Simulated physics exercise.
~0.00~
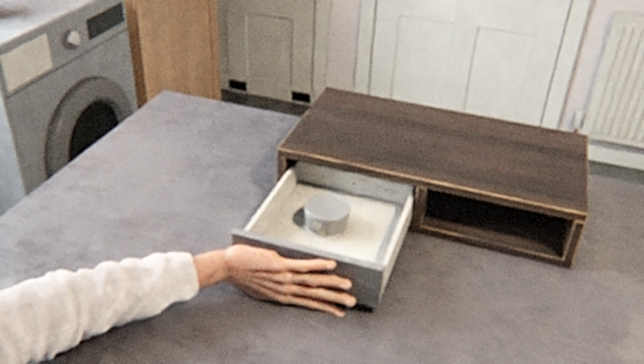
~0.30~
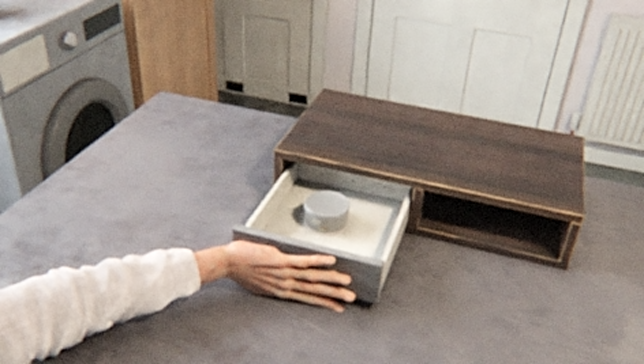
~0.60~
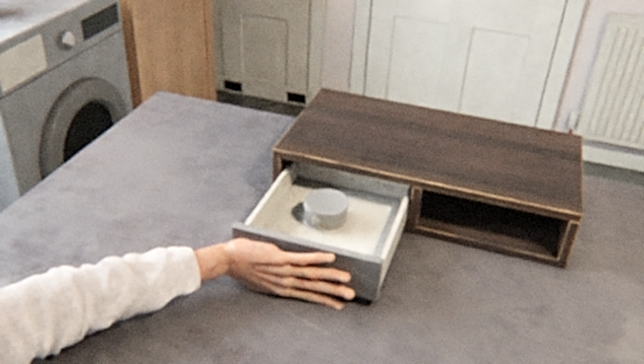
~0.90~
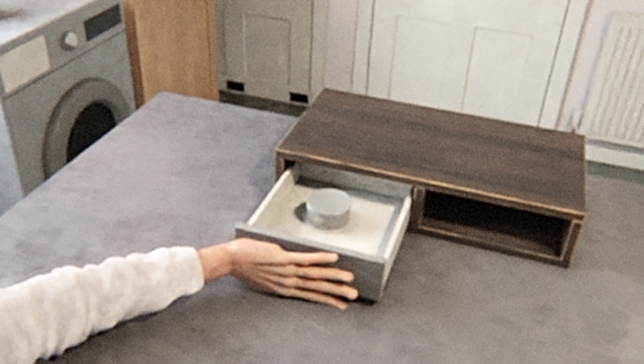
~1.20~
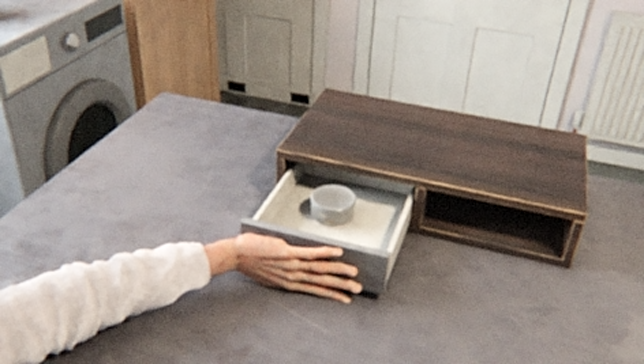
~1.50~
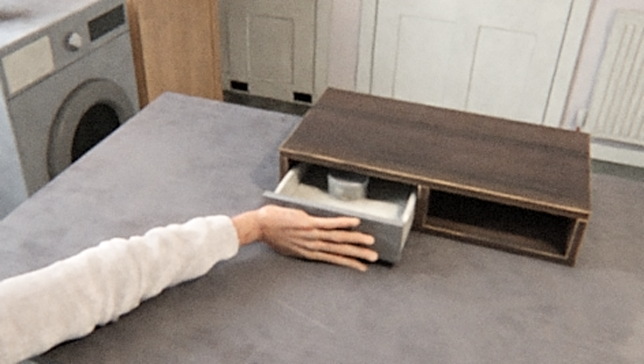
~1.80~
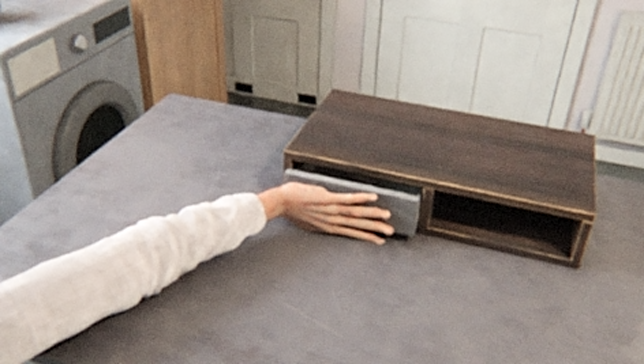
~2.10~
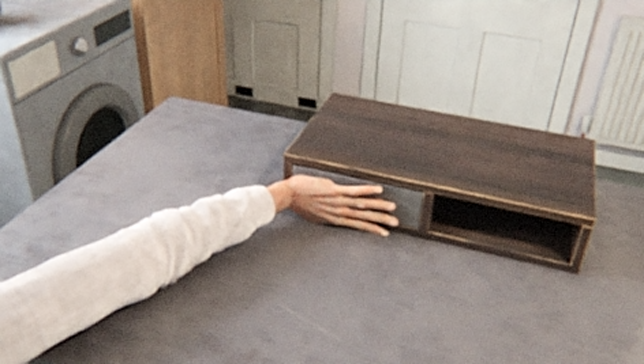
A hand pushes a drawer holding a grey pot fully into a low dark cabinet.
